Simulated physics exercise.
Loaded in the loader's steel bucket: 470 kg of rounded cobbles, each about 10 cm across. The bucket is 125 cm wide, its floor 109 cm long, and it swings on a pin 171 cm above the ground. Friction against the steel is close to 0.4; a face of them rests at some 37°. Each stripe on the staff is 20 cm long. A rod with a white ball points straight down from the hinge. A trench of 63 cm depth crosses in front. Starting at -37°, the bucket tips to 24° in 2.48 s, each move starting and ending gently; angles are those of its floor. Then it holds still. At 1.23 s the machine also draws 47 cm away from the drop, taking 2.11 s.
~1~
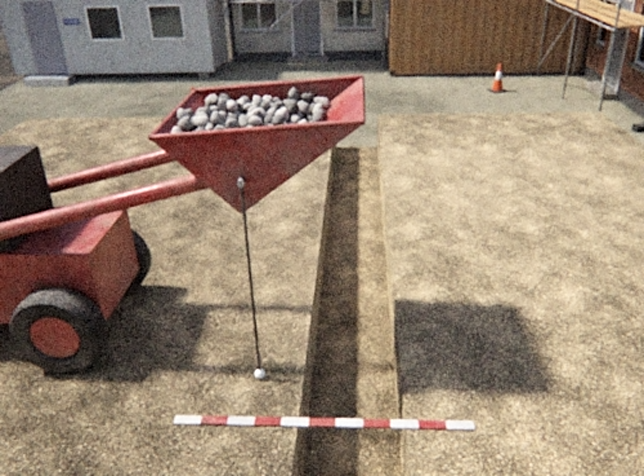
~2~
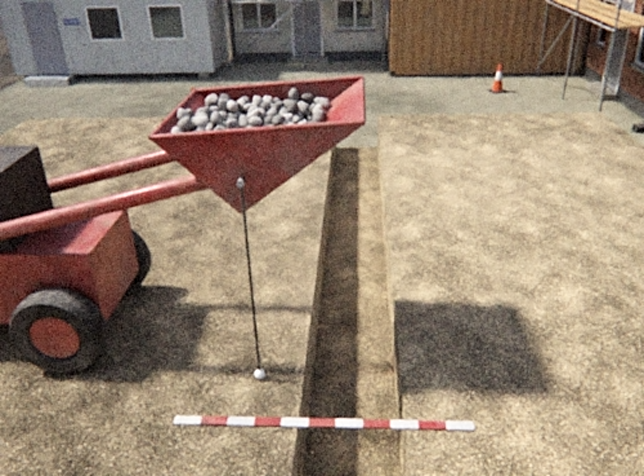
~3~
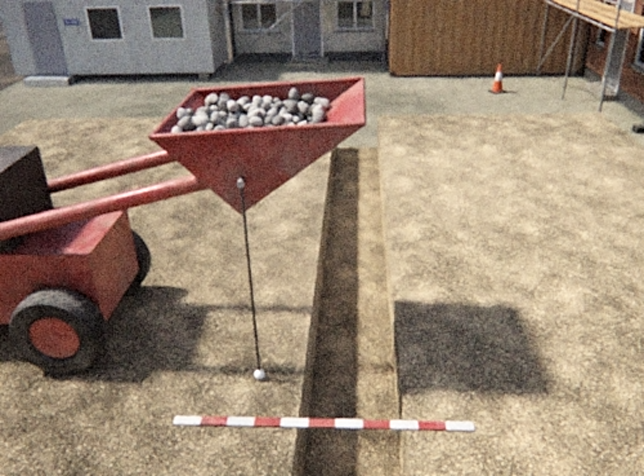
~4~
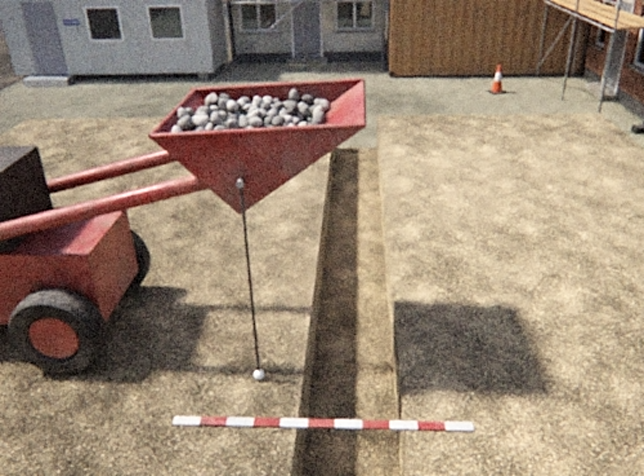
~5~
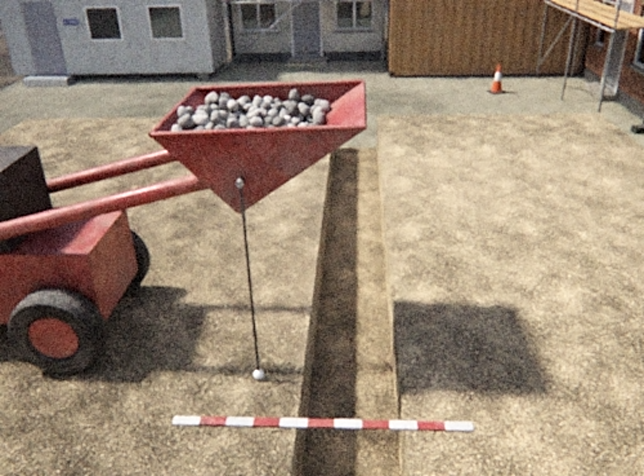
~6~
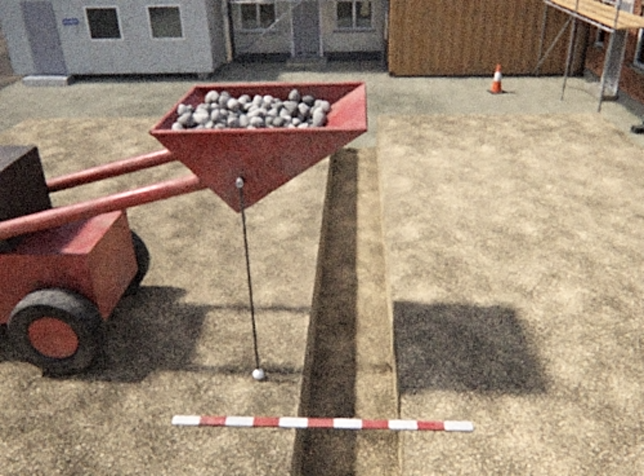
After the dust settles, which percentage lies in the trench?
Close to 100 in a hundred.
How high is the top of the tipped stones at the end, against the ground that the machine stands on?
About 10 cm above it.
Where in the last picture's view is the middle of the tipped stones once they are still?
Near (362, 372).
A little later the floor is at 14°; 100 % in the bucket; the foremost stones are at (329, 180).
Then the floor is at 24°; 66 % in the bucket, 34 % in the trench; the foremost stones are at (388, 320).
Later still the floor is at 24°; 1 % in the bucket, 97 % in the trench, 2 % past the trench; the foremost stones are at (451, 328).
In the end the floor is at 24°; 0 % in the bucket, 98 % in the trench, 2 % past the trench; the foremost stones are at (453, 329).
